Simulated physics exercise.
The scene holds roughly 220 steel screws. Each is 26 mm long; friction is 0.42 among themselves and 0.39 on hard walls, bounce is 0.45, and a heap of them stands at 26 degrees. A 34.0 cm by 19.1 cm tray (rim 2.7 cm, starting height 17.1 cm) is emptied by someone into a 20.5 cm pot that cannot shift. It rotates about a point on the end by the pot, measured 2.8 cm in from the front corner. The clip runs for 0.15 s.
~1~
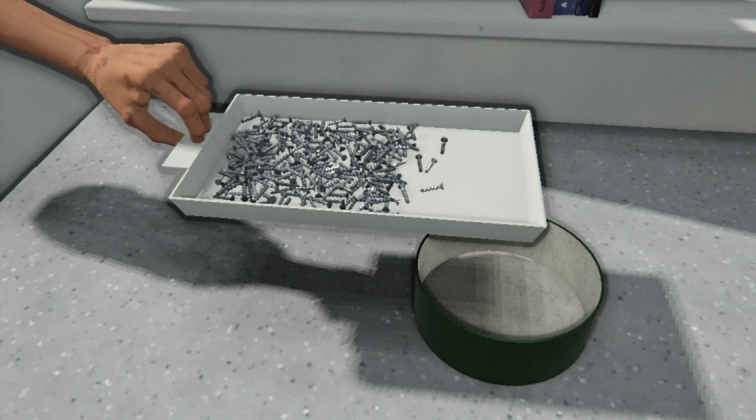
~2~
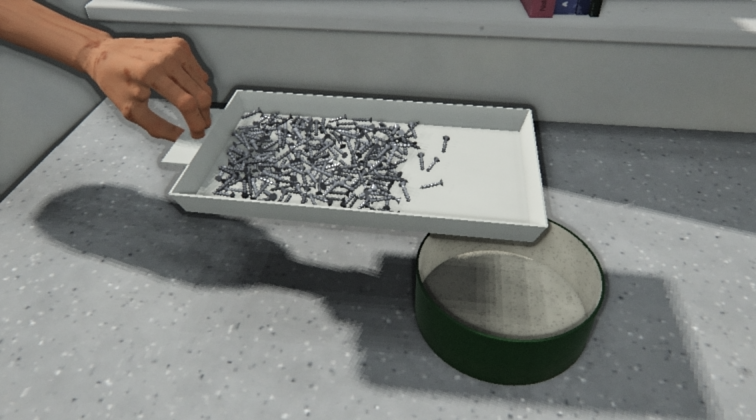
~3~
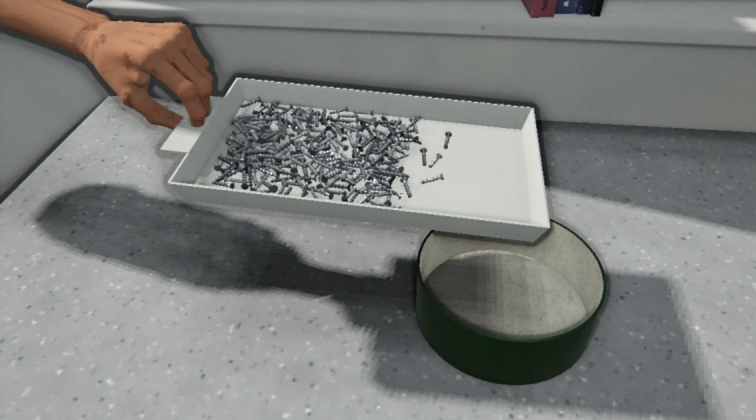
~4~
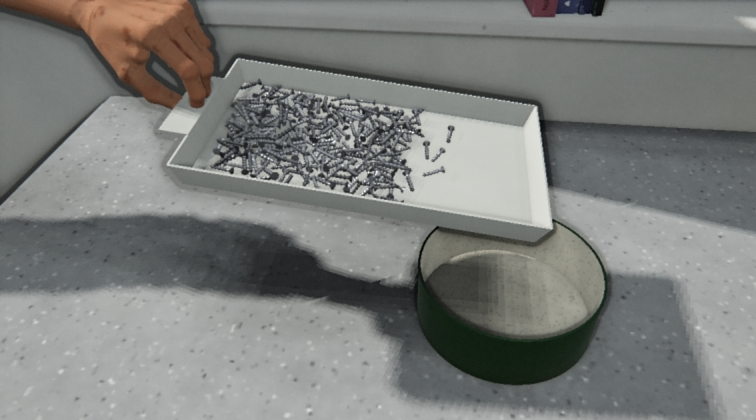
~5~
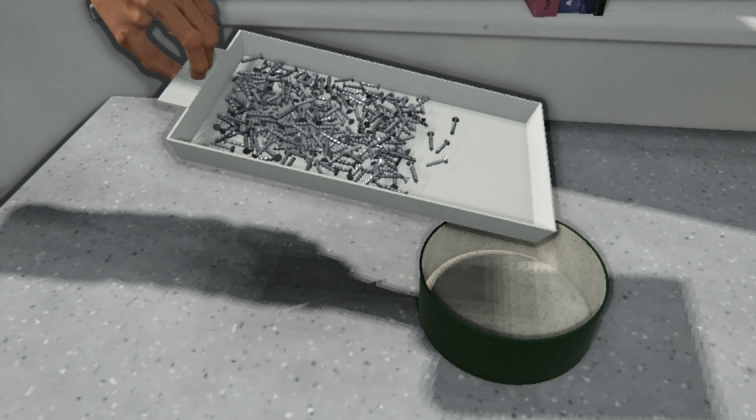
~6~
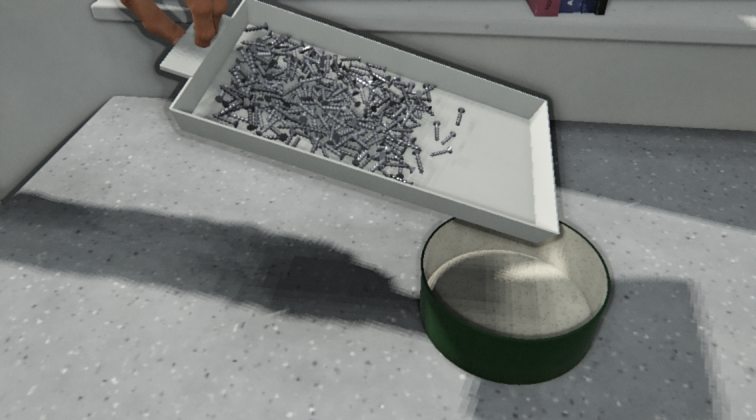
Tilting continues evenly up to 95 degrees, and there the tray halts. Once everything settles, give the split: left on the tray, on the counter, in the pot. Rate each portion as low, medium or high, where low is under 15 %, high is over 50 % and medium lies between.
Tray low, counter high, pot low.
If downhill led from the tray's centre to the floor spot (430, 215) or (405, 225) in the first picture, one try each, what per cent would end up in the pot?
First try: Around 5 percent; second try: Around 5 percent.
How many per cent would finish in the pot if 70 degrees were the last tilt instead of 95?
It would land at about 10 percent.
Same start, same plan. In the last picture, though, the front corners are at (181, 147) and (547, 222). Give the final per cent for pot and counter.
The pot gets 25 and the counter 75.
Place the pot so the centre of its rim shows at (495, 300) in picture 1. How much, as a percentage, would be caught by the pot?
Close to 10 in a hundred.
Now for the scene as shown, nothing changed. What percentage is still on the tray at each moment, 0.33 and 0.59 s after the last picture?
Earlier moment 100, later moment 0.
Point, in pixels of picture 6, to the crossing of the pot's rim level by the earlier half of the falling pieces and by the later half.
Near (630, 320) at first, near (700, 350) afterwards.
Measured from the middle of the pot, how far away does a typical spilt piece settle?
Close to 24 cm, give or take.
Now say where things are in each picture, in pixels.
The first frame shows tray tilt 0 degrees, front corners at (180, 193) and (536, 220); middle of the pieces at (319, 160); pot at (508, 267).
The second frame shows tray tilt 1 degrees, front corners at (180, 189) and (538, 220); middle of the pieces at (319, 157).
The third frame shows tray tilt 3 degrees, front corners at (180, 178) and (540, 220), lowest corner right front; middle of the pieces at (320, 149).
The fourth frame shows tray tilt 7 degrees, front corners at (179, 161) and (543, 221), lowest corner right front; middle of the pieces at (322, 137).
The fifth frame shows tray tilt 13 degrees, front corners at (179, 136) and (547, 223), lowest corner right front; middle of the pieces at (325, 120).
The sixth frame shows tray tilt 19 degrees, front corners at (183, 106) and (551, 225), lowest corner right front; middle of the pieces at (331, 100); pot at (513, 266).
Then, 0.20 s after the last picture, tilt 59 degrees; the tray holds 100 %, the pot 0 %.
Then, 0.33 s after the last picture, tilt 85 degrees; the tray holds 100 %, the pot 0 %.
Then, 0.59 s after the last picture, tilt 95 degrees; the tray holds 0 %, the pot 5 %.
In the end, tray 0 %, counter 95 %, pot 5 %.
